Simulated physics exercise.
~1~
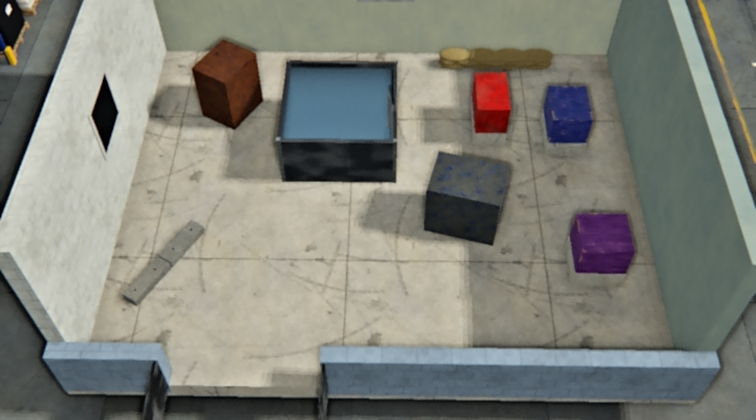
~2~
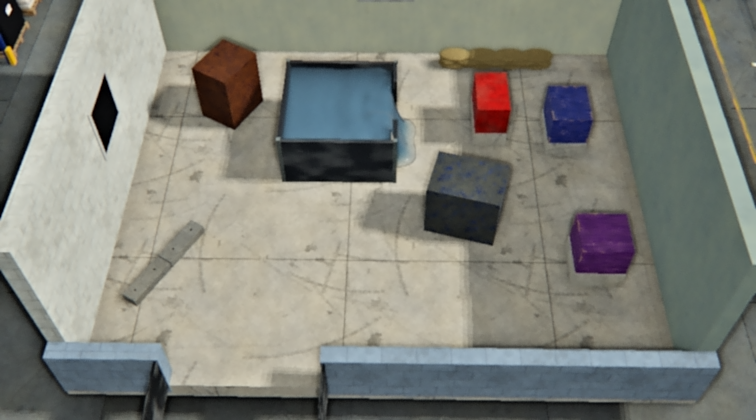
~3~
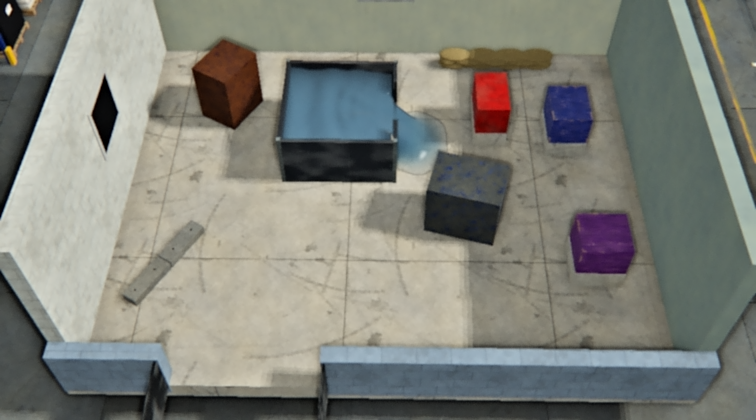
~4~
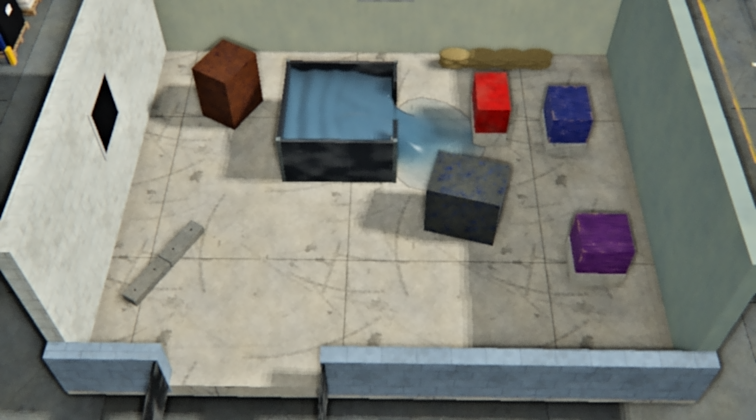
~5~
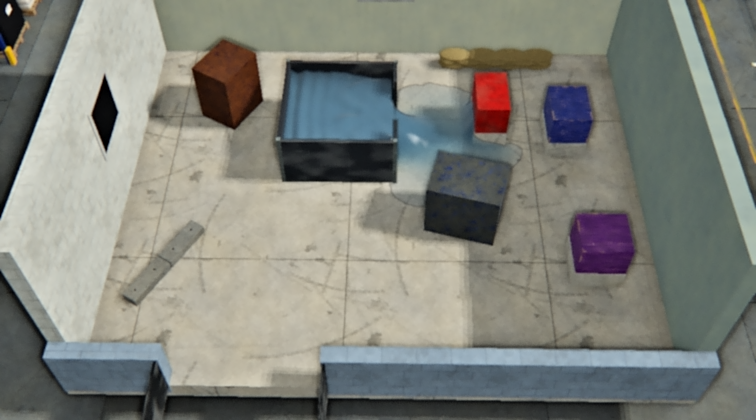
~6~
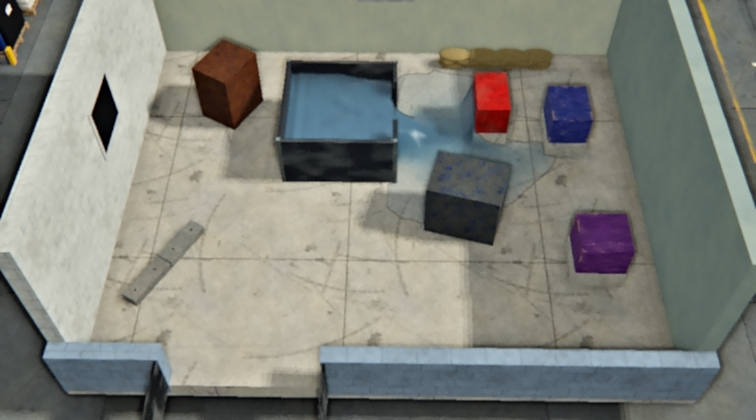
Water pouring from a gap in a dark tank's right side, spreading across the workshop floor between red and dark grey crates.
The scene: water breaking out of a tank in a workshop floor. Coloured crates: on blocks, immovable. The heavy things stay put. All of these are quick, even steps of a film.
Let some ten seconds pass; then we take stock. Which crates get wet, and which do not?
Crate by crate: The red crate does, the purple crate does not, the blue crate does not.
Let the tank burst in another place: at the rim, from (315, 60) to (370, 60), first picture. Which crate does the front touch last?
The purple one comes last.
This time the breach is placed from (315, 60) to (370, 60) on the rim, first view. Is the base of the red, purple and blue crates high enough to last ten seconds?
Result - red crate is not reached; purple crate is not reached; blue crate is not reached.
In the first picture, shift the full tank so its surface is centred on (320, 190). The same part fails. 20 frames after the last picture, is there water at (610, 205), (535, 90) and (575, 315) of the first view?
Taking the three spots in order: Swamped, swamped, swamped.
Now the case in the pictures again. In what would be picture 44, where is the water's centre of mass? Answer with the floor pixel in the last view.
The balance point is around (459, 162).
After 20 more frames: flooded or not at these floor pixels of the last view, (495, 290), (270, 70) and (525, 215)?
First spot clear, second spot swamped, third spot swamped.
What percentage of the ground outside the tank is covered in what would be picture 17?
Roughly 30 %.
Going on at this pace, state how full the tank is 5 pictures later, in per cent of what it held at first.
I'd say around 60 per cent.
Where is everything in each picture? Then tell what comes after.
The first picture shows still water in the tank at (340, 103).
In the second picture, the front is at (404, 163), out from the gap at (393, 129).
In the third picture, water pours out at (393, 129) and has run to a hidden place.
In the fourth picture, water pours out at (393, 130) and has run to a hidden place.
In the fifth picture, water pours out at (393, 129) and has run to (517, 151).
In the sixth picture, water pours out at (393, 129) and has run to (550, 156).
A moment on, water covers 20 % of the floor; the red crate water round its plinth, the purple crate water round its plinth, the blue crate water round its plinth.
Next, water covers 30 % of the floor; the red crate water round its plinth, the purple crate water round its plinth, the blue crate water round its plinth.
Then, water covers 45 % of the floor; the red crate water round its plinth, the purple crate water round its plinth, the blue crate water round its plinth.
Later, water covers 65 % of the floor; the red crate water round its plinth, the purple crate water round its plinth, the blue crate water round its plinth.
In the end, water covers 100 % of the floor; the red crate was topped, the purple crate stayed above the water, the blue crate stayed above the water.
